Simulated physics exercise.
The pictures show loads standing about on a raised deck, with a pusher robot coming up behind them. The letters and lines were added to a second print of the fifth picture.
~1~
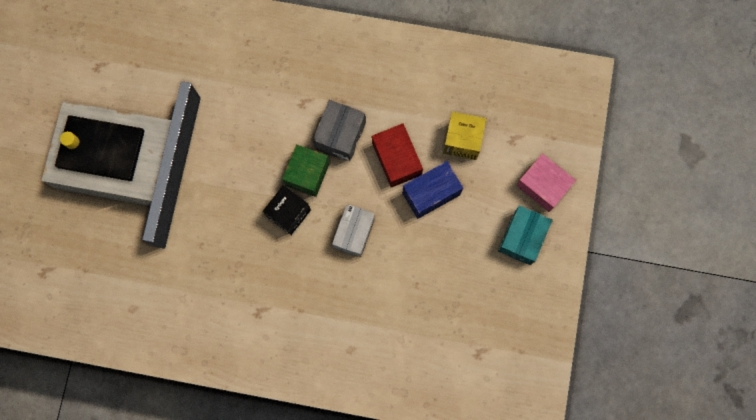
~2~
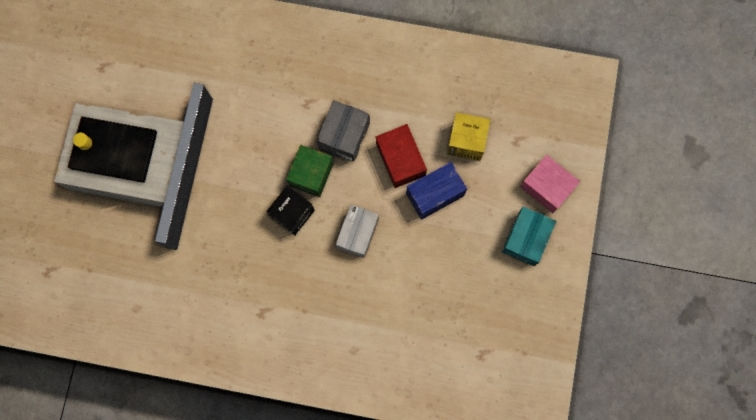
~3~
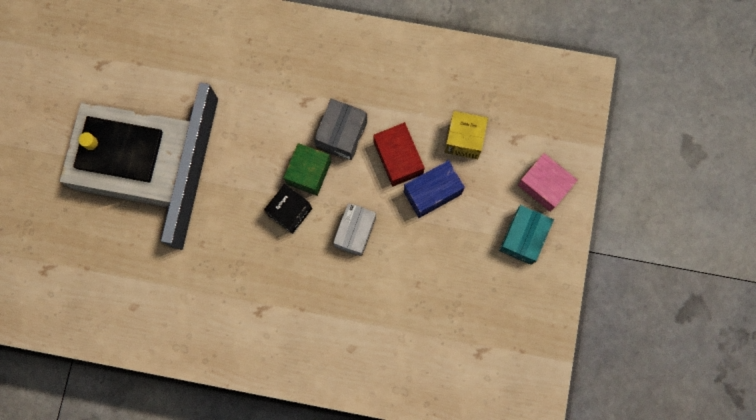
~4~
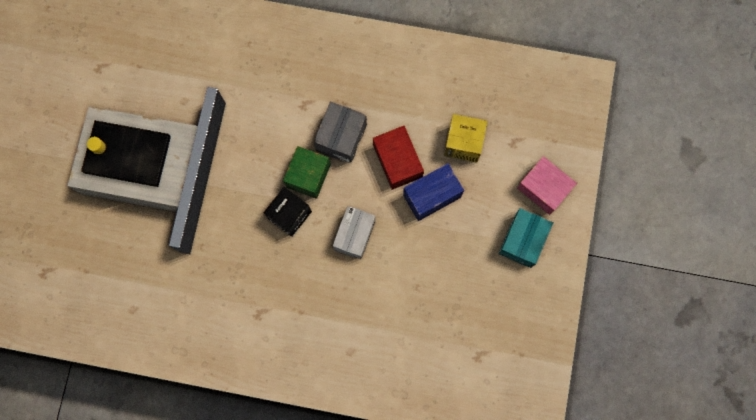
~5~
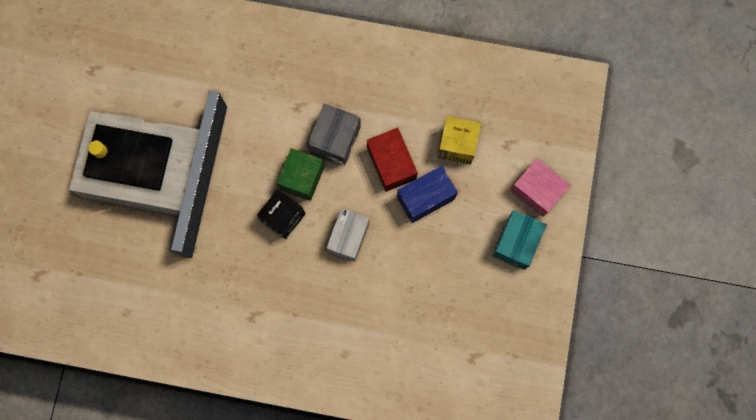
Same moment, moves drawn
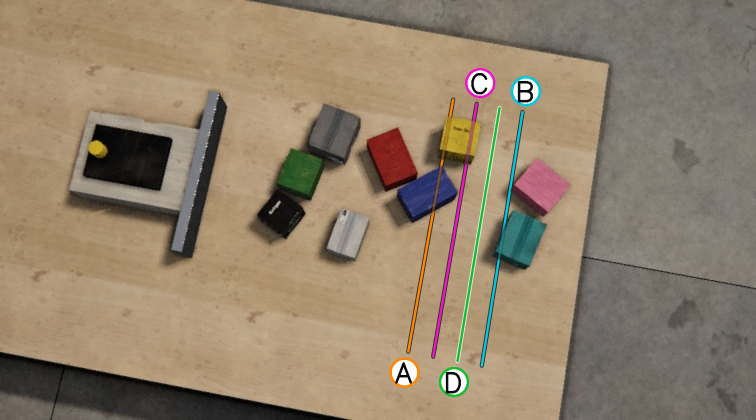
To begin with, a flat-fronted pusher robot sits left of a loose cluster of coloured blocks on a wooden deck. It edges a short way right, narrowing the gap without touching any, while the blocks keep their arrangement and the whole view shifts slightly.
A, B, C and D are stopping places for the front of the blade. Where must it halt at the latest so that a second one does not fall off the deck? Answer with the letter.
As far as mark D.
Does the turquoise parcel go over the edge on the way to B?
Yes.
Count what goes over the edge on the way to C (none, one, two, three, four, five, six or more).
By then, none.
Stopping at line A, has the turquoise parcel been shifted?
By then, yes.
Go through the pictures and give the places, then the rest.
White parcel (354, 231); red crate (397, 156); yellow box (465, 136), in the first picture.
Robot (118, 150); pink crate (550, 184), in the second picture.
Robot (124, 150); turquoise parcel (526, 235), in the third picture.
Robot (132, 154); green crate (308, 173), in the fourth picture.
Robot (134, 158); white parcel (348, 235); red crate (392, 160); yellow box (459, 141), in the fifth picture.
On the copy, A at (431, 222); B at (503, 235); C at (456, 226); D at (479, 231).
On D. First, robot (235, 177); grey parcel (338, 135); green crate (326, 179).
Then, robot (337, 195); yellow box (510, 150); blue crate (466, 214).
Finally, robot (416, 210); turquoise parcel (583, 253); pink crate (585, 200); none fallen.
By contrast, A is within the limit but short; B drops three; C is within the limit but short.
